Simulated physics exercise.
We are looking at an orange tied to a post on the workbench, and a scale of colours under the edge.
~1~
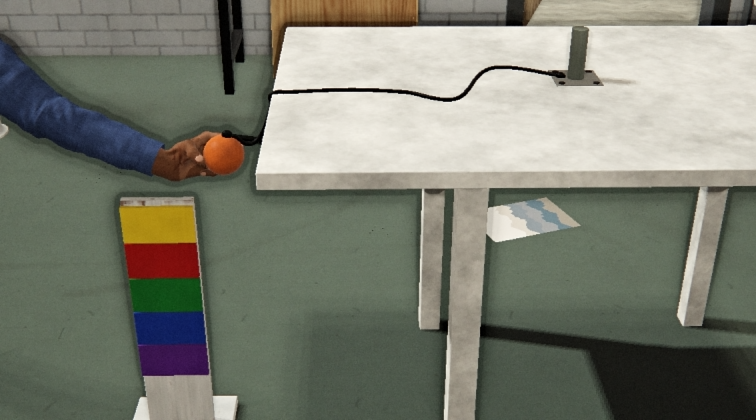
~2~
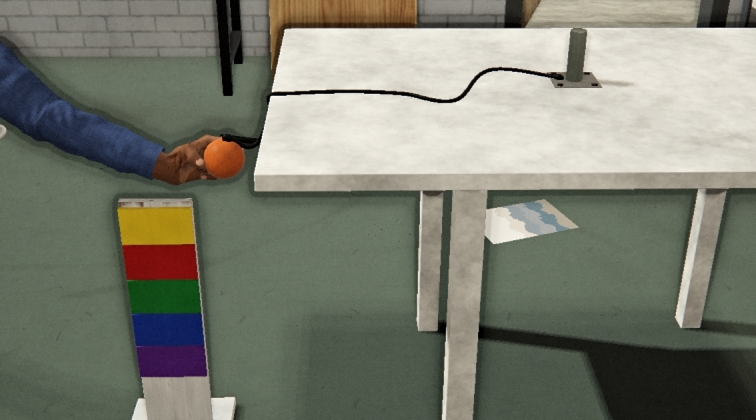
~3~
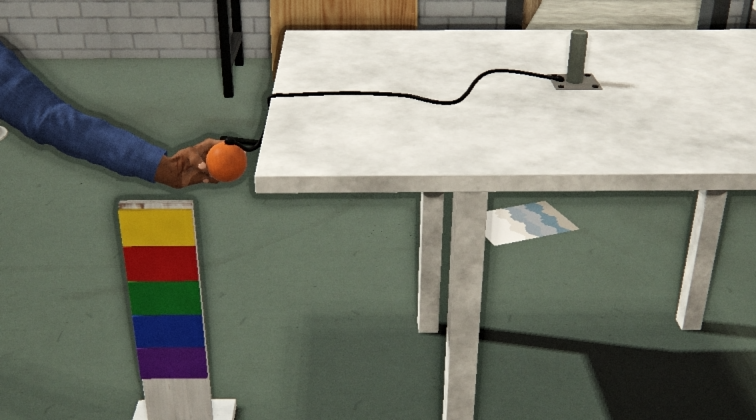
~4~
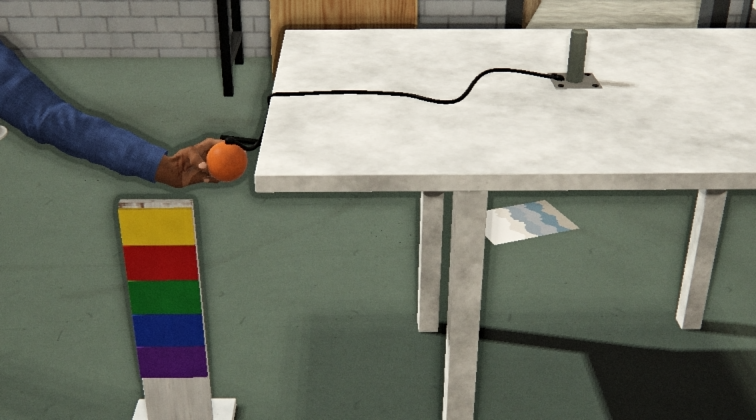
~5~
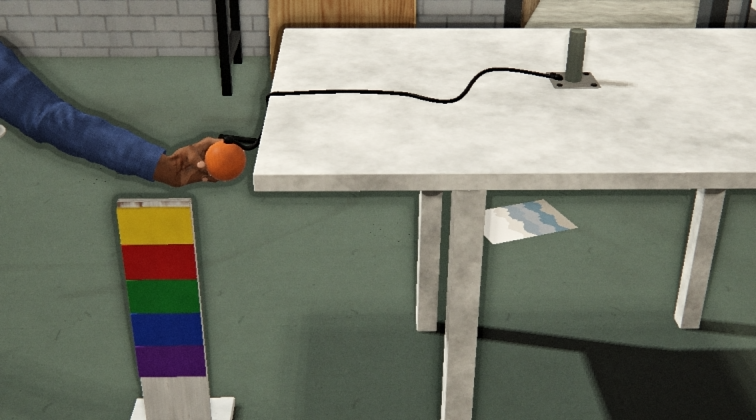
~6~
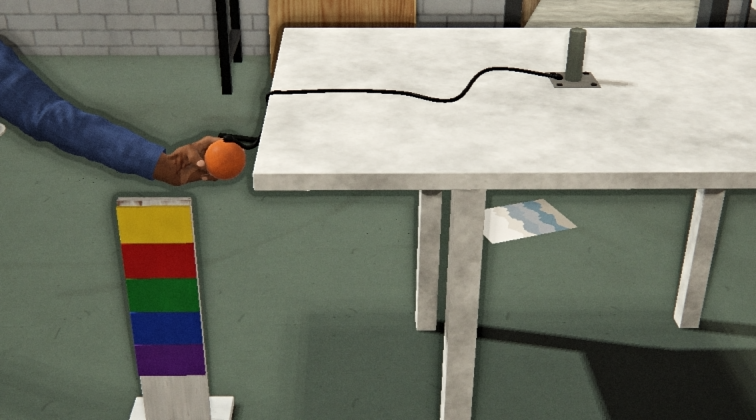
A hand holds an orange ball almost still beside the left edge of a pale table, above an upright board of coloured bands, while a dark cord runs across the tabletop to a short post and barely shifts.
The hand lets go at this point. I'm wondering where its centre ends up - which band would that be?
That would be the red band.
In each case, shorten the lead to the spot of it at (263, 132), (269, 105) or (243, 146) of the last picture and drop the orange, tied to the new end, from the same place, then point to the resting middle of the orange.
First (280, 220), then (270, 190), then (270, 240).
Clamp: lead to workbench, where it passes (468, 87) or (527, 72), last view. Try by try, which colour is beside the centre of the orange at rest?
In order: Yellow; red.
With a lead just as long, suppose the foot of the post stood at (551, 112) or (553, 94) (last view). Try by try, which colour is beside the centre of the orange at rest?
One after the other, green; green.
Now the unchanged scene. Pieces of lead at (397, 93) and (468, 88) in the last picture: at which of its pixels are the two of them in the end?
End: (326, 93) and then (425, 87).
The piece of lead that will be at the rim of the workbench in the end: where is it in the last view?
Near pixel (337, 91).
Soon after, orange near (237, 254); level with red.
Then, orange near (300, 251); level with red.
Further on, orange near (267, 259); level with red.
At rest, orange near (274, 258); level with red. The red one.
